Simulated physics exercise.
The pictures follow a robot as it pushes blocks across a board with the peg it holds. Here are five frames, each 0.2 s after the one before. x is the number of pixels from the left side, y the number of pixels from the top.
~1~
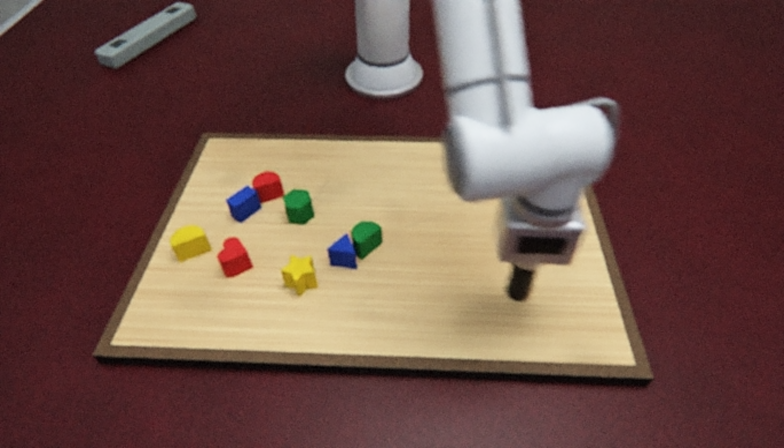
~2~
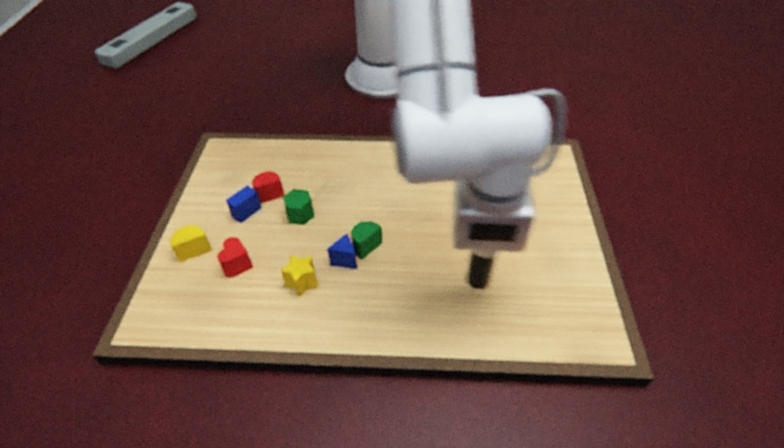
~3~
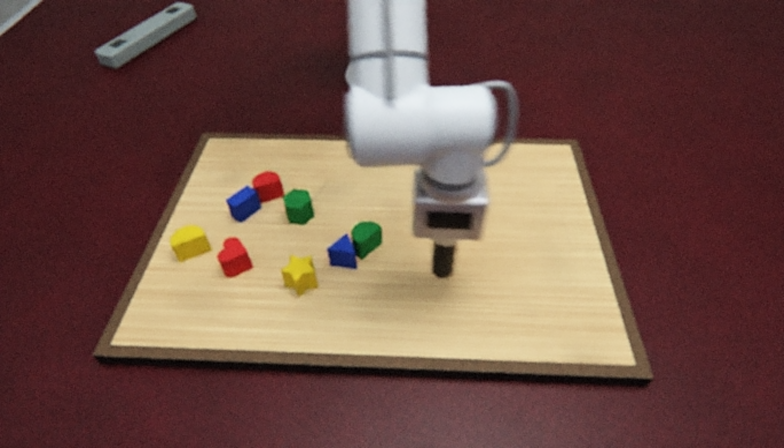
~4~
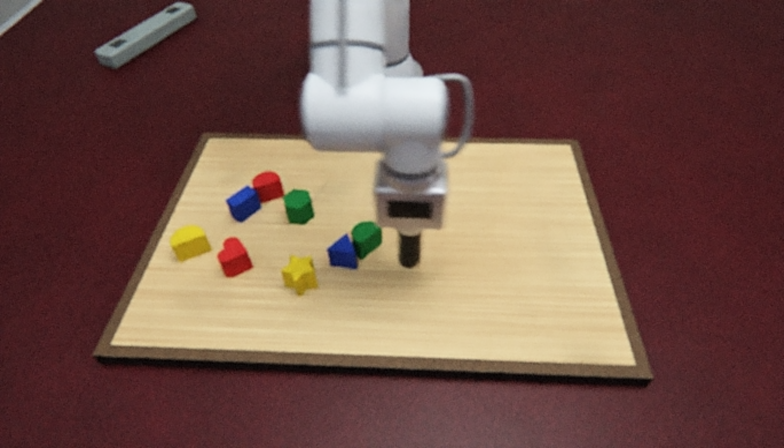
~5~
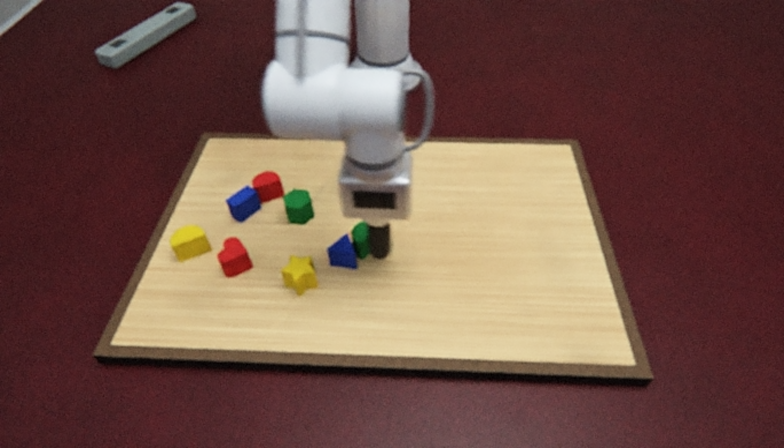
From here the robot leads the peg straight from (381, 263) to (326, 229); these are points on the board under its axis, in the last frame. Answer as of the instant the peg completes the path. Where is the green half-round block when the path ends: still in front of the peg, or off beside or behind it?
The peg no longer has it in front.
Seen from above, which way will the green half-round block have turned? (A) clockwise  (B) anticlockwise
Choice A: Clockwise.
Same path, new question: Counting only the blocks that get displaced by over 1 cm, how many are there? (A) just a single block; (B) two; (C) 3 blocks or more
I choose A.
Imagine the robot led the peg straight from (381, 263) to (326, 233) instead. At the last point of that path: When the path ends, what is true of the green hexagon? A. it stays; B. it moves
The one that fits is A, it stays.
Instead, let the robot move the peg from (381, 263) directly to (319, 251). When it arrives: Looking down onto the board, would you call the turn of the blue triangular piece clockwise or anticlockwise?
It twists against the clock when seen from above.
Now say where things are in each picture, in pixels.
Tip of the peg (517, 292), middles of tops, green hexagon (297, 198), blue triangular piece (343, 245), green half-round block (365, 230), in the first picture.
Peg (478, 280), nothing pushed, in the second picture.
Peg (442, 269), nothing pushed, in the third picture.
Peg (410, 260), nothing pushed, in the fourth picture.
Peg (380, 251), green hexagon (297, 198), blue triangular piece (343, 245), green half-round block (365, 230), in the fifth picture.
What follows on the original path. One third of the way, peg (360, 239); green half-round block (354, 220), turned 30° clockwise.
Two thirds of the way, peg (342, 228); blue triangular piece (339, 243), turned 30° anticlockwise; green half-round block (344, 208), turned 60° clockwise.
At the end, peg (324, 216); green hexagon unmoved; blue triangular piece (339, 243), turned 30° anticlockwise; green half-round block (342, 203), turned 85° clockwise.
